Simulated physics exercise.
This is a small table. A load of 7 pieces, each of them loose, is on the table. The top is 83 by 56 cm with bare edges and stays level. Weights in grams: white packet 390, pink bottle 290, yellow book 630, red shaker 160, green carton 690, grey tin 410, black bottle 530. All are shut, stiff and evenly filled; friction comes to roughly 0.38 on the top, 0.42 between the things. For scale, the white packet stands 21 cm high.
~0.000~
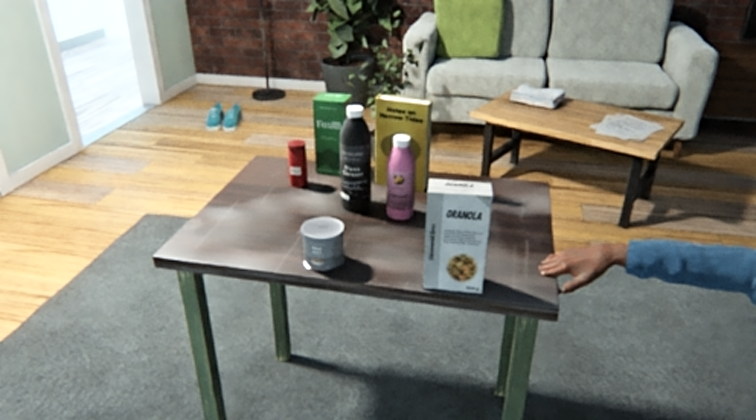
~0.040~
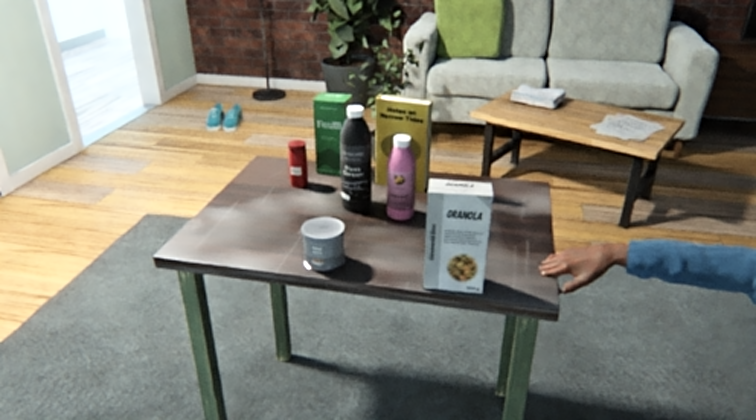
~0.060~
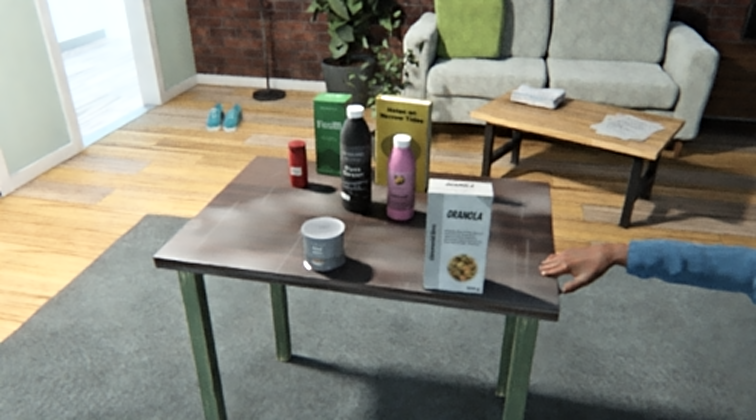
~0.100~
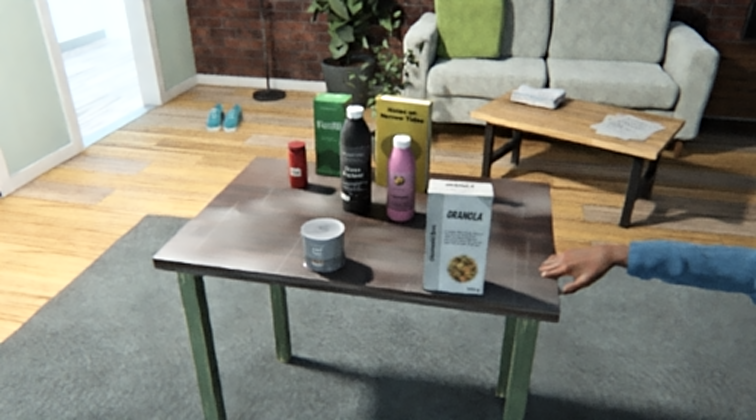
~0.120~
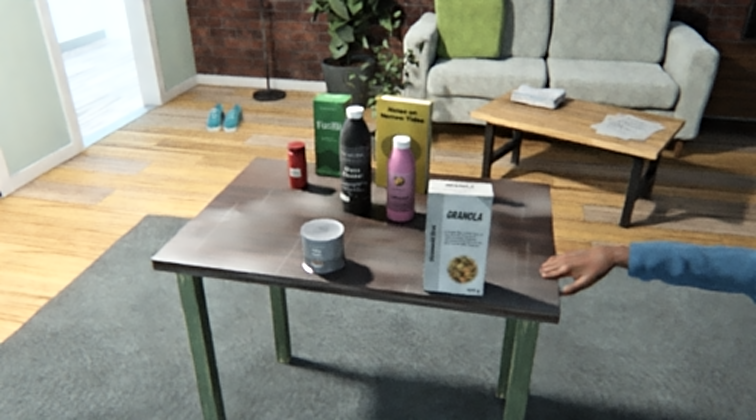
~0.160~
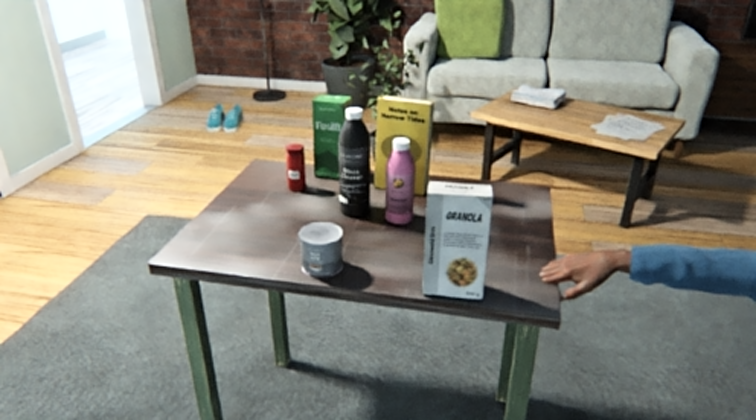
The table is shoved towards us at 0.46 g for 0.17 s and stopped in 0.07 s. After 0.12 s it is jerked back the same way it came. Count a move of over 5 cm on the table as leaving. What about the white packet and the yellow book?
The white packet leaves its spot and the yellow book leaves its spot.
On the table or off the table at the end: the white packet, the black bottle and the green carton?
The white packet ends off the table; the black bottle is still on the table; the green carton is still on the table.
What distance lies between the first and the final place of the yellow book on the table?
About 14 cm.
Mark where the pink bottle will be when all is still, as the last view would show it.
At about (409, 240).
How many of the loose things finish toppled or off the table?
6 of them.
By 0.46 s, table 9 cm from its start; yellow book on its side near (410, 184); white packet tilted 13° near (452, 268); pink bottle tilted 43°.
By 0.66 s, white packet now off the table; yellow book on its side near (416, 171); pink bottle on its side.
By 2.26 s, red shaker now off the table; yellow book on its side near (417, 167); pink bottle on its side.
When it is over (3.3 s), off the table, white packet and red shaker; lying over on the table, pink bottle, yellow book, green carton and black bottle; the last one within 5 cm of the start. In the last view, yellow book near (417, 167).
